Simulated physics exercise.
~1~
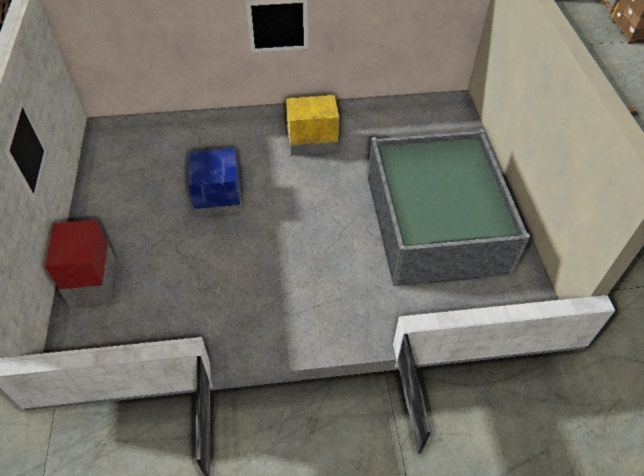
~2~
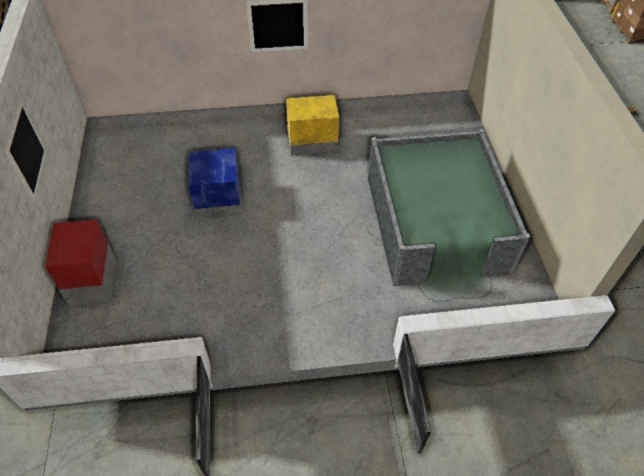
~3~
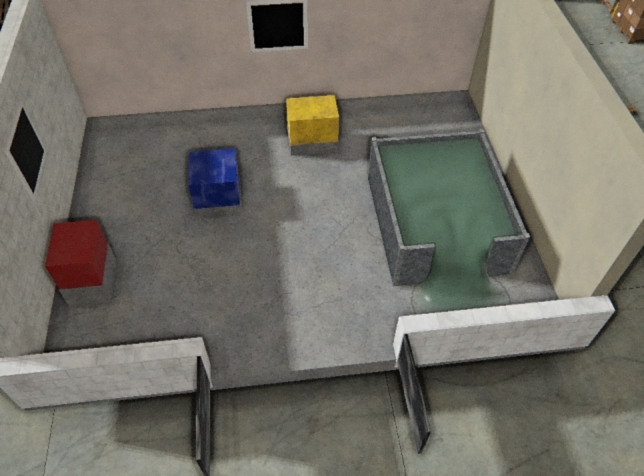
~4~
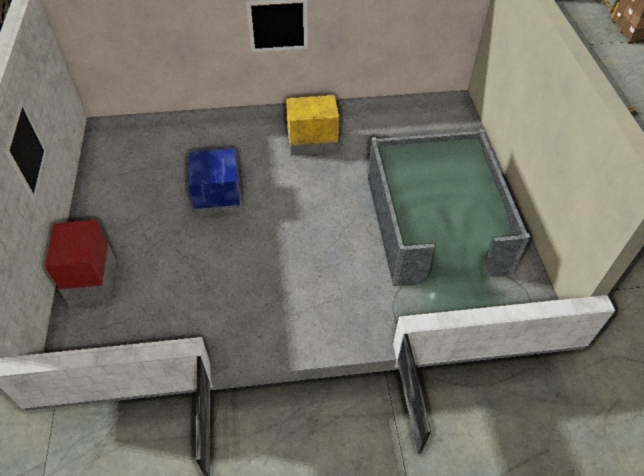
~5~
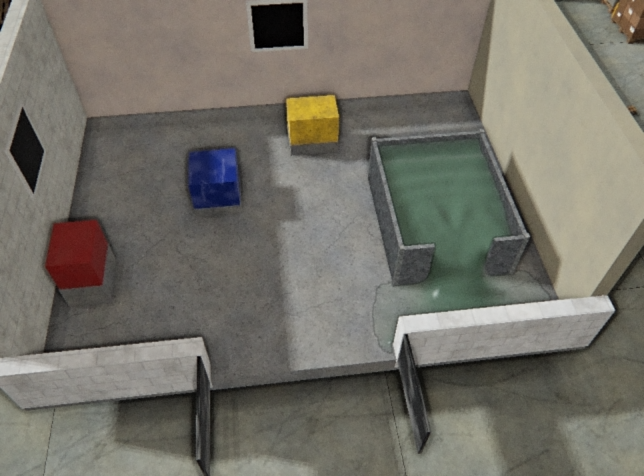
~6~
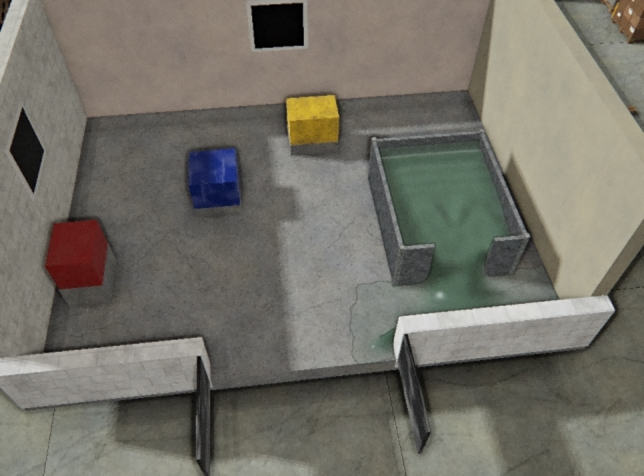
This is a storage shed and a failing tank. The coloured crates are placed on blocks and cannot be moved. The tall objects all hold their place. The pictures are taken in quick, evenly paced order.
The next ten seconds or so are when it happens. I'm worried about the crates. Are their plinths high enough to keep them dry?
In the end the red crate will not be touched. The yellow crate will not be touched. The blue crate will not be touched.
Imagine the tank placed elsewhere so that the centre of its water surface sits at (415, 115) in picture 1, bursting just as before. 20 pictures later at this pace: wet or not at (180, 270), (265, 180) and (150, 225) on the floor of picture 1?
As listed: No water, no water, free of water.
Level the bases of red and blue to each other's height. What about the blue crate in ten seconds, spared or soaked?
Well, the blue one stays untouched then.
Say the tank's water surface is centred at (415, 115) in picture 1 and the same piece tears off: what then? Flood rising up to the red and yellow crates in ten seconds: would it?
Result: Red crate is untouched; yellow crate is untouched.
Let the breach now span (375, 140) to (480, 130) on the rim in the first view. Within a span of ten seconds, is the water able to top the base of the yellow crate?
Note: Yellow is caught.
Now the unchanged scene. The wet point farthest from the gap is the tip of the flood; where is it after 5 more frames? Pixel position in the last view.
The farthest point of the front sits at (232, 361).
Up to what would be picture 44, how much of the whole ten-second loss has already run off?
My figure: 75 percent.
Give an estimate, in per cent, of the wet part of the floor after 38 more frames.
Roughly 90 %.
A moment on, water covers 20 % of the floor; the red crate not reached, the yellow crate not reached, the blue crate not reached.
Next, water covers 40 % of the floor; the red crate water round its plinth, the yellow crate not reached, the blue crate not reached.
Then, water covers 60 % of the floor; the red crate water round its plinth, the yellow crate not reached, the blue crate water round its plinth.
Later, water covers 90 % of the floor; the red crate water round its plinth, the yellow crate water round its plinth, the blue crate water round its plinth.
In the end, water covers 100 % of the floor; the red crate stayed above the water, the yellow crate stayed above the water, the blue crate stayed above the water.
